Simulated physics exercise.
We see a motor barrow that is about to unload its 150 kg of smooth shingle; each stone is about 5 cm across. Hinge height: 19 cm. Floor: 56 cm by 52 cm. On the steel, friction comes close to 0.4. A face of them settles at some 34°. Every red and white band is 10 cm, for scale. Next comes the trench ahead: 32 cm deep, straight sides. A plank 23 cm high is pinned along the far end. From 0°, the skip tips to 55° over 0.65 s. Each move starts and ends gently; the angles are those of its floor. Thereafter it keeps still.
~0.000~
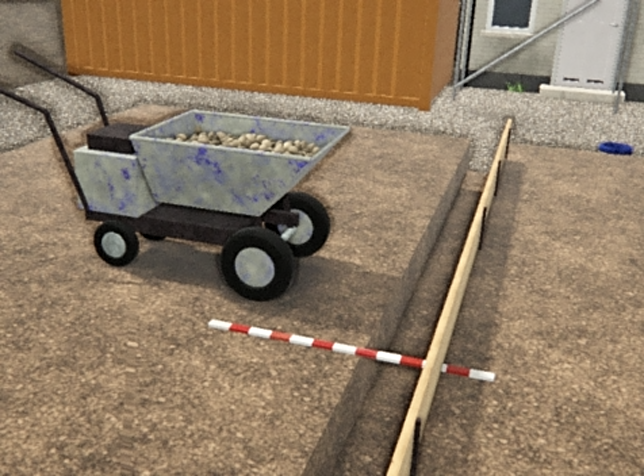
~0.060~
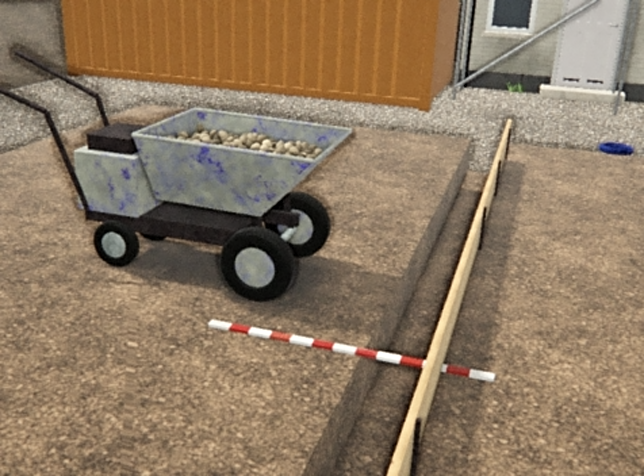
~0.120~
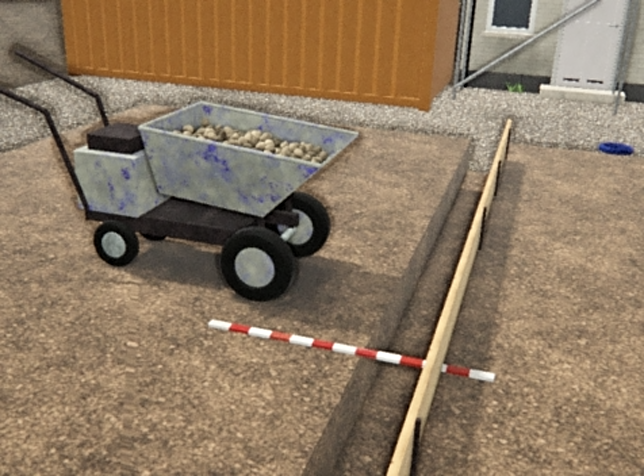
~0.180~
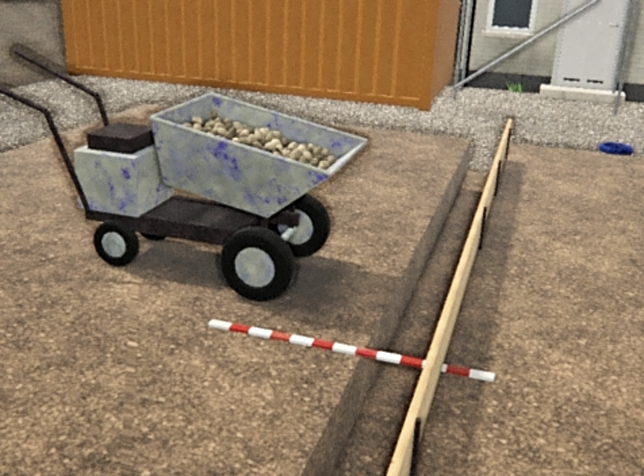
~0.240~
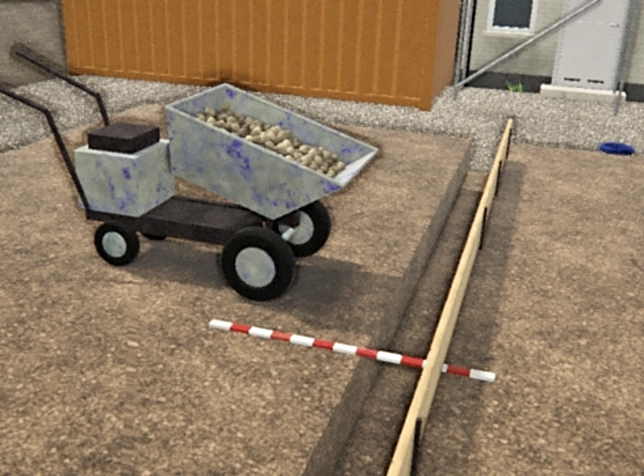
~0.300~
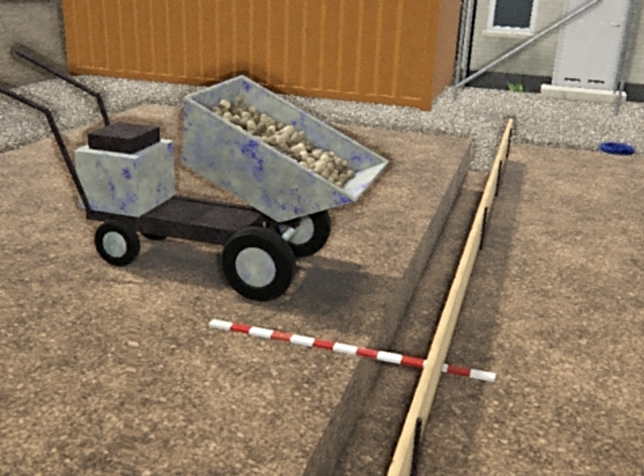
To begin with, a motor barrow loaded with smooth stones stands level on brown ground, left of a wooden plank and a red and white striped rod. Its grey, blue-smudged skip then starts tilting gently forward to the right, and its back end lifts steadily higher while the wheels stay put.
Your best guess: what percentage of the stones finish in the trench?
My guess is about 71 per cent.
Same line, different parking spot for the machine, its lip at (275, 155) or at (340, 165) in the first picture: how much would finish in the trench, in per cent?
Result: Close to 60 then close to 50 per cent.
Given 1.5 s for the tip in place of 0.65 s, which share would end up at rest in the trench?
I'd put it at roughly 75 per cent.
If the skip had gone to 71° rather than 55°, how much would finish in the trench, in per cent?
Roughly 100 percent.
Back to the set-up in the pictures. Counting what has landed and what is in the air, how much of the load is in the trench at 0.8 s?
Some 5 per cent.
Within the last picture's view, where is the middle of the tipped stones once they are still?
(421, 341).
After 0.5 s the floor is at 47°; 100 % in the skip; the foremost stones are at (360, 227).
After 0.8 s the floor is at 55°; 94 % in the skip, 6 % in the trench; the foremost stones are at (430, 277).
After 1.1 s the floor is at 55°; 54 % in the skip, 42 % in the trench, 4 % past the trench; the foremost stones are at (520, 315).
After 3.0 s the floor is at 55°; 25 % in the skip, 71 % in the trench, 4 % past the trench; the foremost stones are at (630, 357).
